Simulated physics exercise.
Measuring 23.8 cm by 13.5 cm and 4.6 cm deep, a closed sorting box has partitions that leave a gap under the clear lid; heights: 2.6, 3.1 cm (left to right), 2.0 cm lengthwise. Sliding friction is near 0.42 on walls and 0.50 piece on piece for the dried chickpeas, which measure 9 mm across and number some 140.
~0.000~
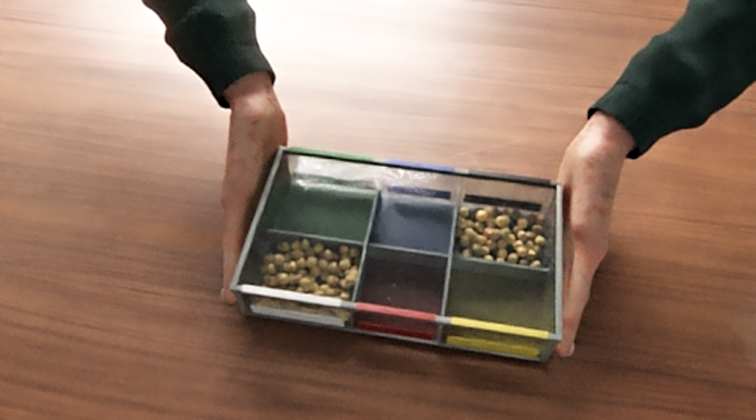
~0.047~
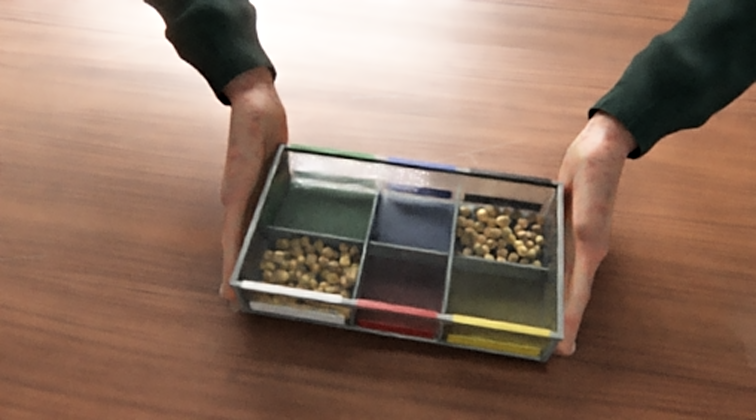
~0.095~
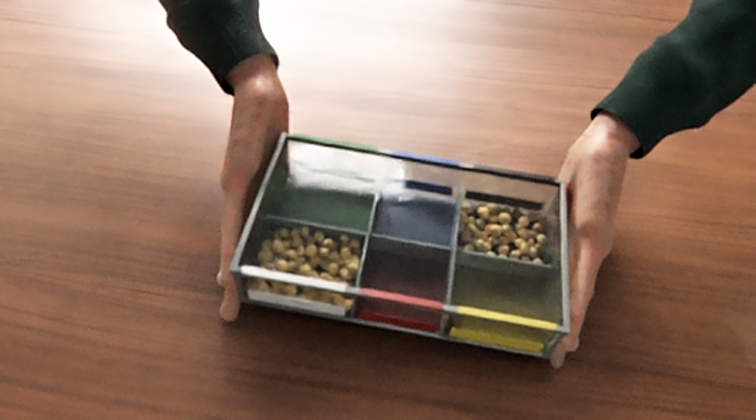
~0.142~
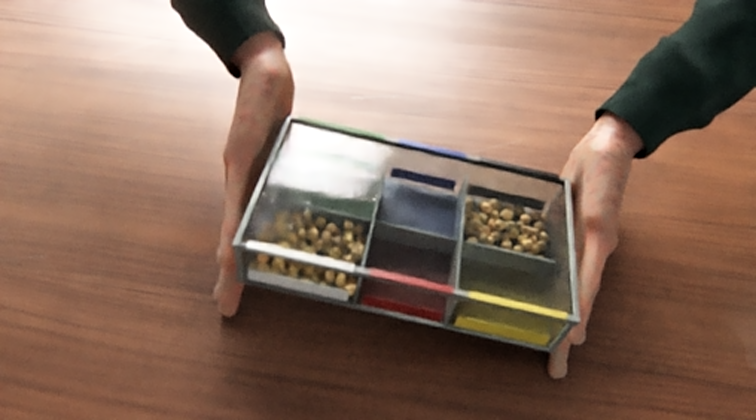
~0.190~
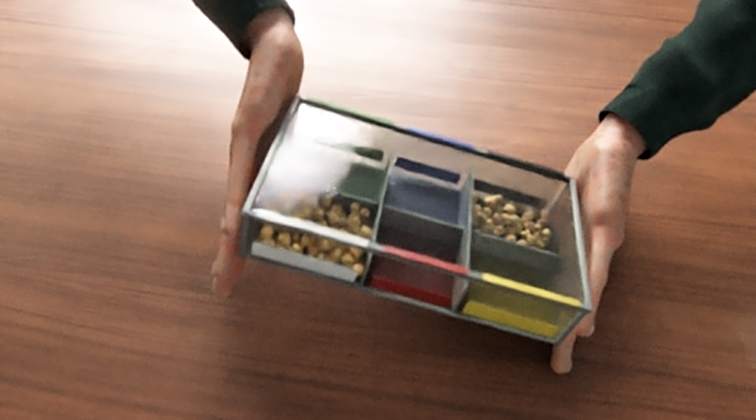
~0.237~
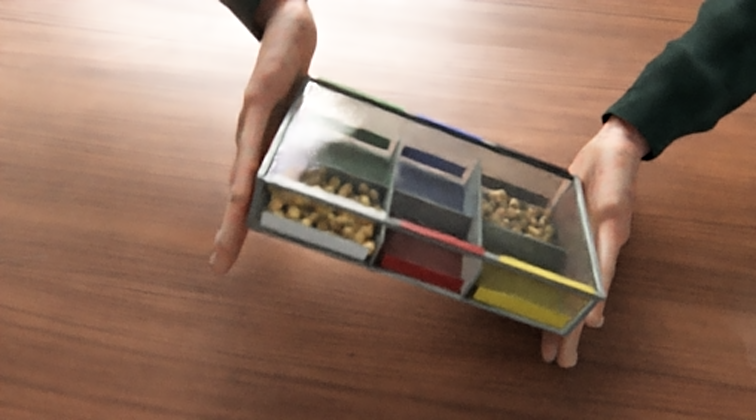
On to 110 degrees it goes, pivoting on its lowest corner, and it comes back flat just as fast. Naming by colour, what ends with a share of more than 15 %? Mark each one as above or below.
Marked: Red compartment below; blue compartment above; green compartment below; yellow compartment below; white compartment below; black compartment above.
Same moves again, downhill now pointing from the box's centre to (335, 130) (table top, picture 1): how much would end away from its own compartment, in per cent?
About 60 per cent.
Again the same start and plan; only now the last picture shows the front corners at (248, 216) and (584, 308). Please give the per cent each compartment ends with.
Each compartment ends with, in per cent, red 0, blue 30, green 0, yellow 0, white 0 and black 70.
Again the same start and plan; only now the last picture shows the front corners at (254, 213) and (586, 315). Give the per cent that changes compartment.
It comes to around 55 per cent in that case.
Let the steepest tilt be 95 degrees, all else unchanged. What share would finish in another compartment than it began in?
It would come to about 55 per cent.
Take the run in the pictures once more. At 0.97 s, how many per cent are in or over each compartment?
Shares - red: 5; blue: 20; green: 10; yellow: 0; white: 15; black: 50.
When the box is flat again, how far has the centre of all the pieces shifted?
Roughly 10.0 cm.
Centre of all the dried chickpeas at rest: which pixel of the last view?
Roughly (501, 222).
After 0.97 s, tilt 109 degrees; red 5 %, blue 20 %, green 10 %, white 15 %, black 50 %.
Then, at 1.46 s, tilt 47 degrees; blue 30 %, black 70 %.
After 2.01 s, tilt 0 degrees; blue 30 %, black 70 %.
At rest (2.3 s), red 0 %, blue 30 %, green 0 %, yellow 0 %, white 0 %, black 70 %.
